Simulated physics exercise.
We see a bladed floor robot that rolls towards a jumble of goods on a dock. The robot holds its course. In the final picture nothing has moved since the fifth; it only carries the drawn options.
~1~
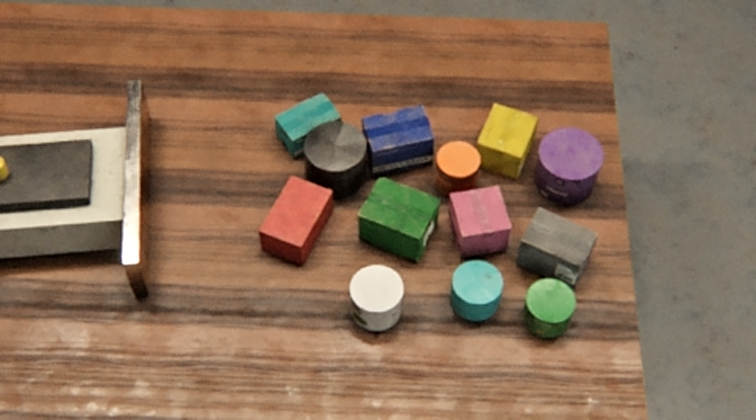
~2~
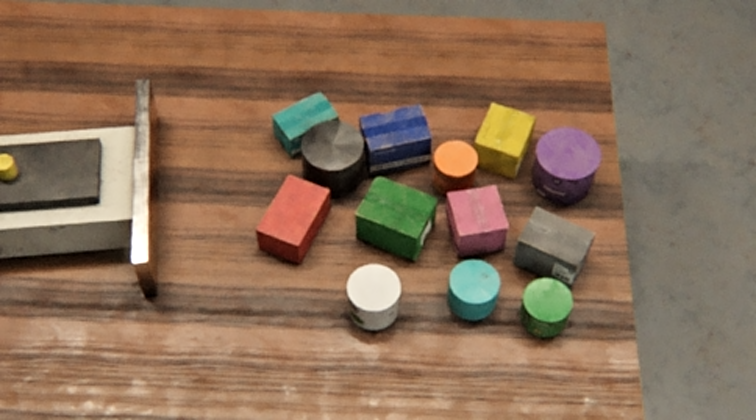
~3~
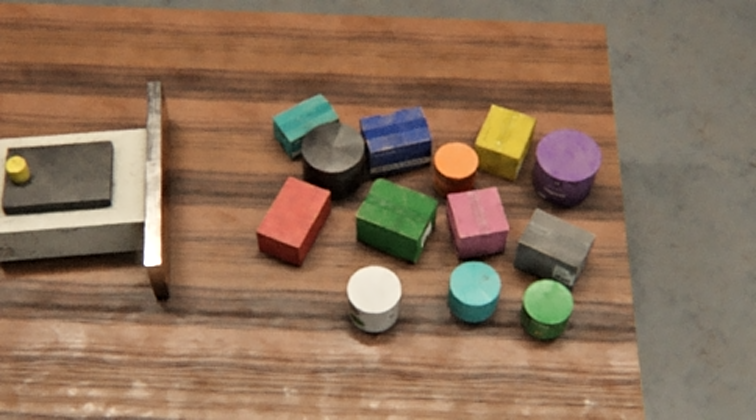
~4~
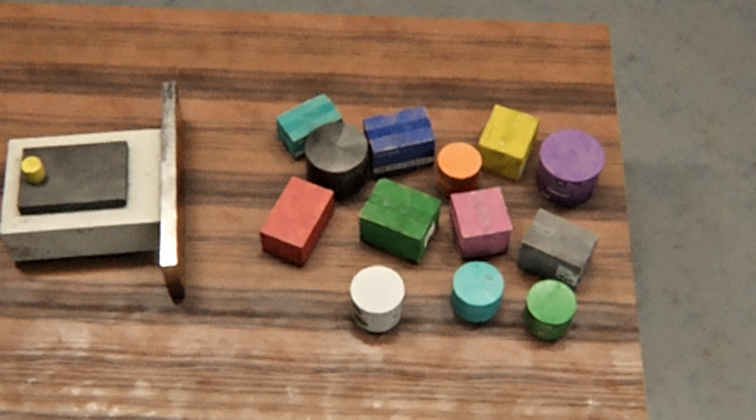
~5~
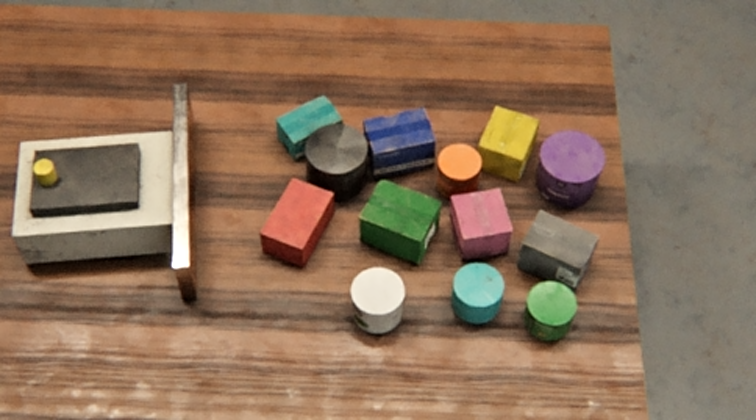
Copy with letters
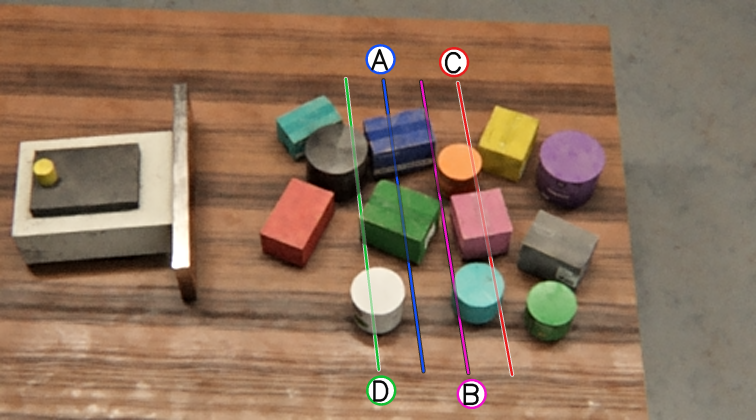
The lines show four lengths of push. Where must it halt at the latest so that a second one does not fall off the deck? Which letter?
Up to line C.
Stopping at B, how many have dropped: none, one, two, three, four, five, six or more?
By then, none.
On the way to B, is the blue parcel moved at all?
Yes.
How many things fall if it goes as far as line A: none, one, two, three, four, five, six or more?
By then, none.
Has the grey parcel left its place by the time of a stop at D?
No.
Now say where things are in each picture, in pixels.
In the first frame, yellow parcel (506, 141); purple pail (568, 167); red crate (297, 220).
In the second frame, robot (55, 172); pink box (477, 222).
In the third frame, robot (67, 175); turquoise parcel (307, 127).
In the fourth frame, robot (83, 175); blue parcel (398, 143).
In the fifth frame, robot (94, 177); white pail (378, 301); black canister (337, 163); grey parcel (558, 252).
On the copy, A at (402, 213); B at (443, 215); C at (483, 216); D at (361, 212).
On C. First, robot (203, 181); turquoise parcel (327, 127); red crate (324, 222).
Then, robot (313, 186); purple pail (586, 165); grey parcel (564, 254).
Finally, robot (396, 189); pink box (622, 208); purple pail (607, 158); none fallen.
By contrast, A is within the limit but short; B is within the limit but short; D is within the limit but short.
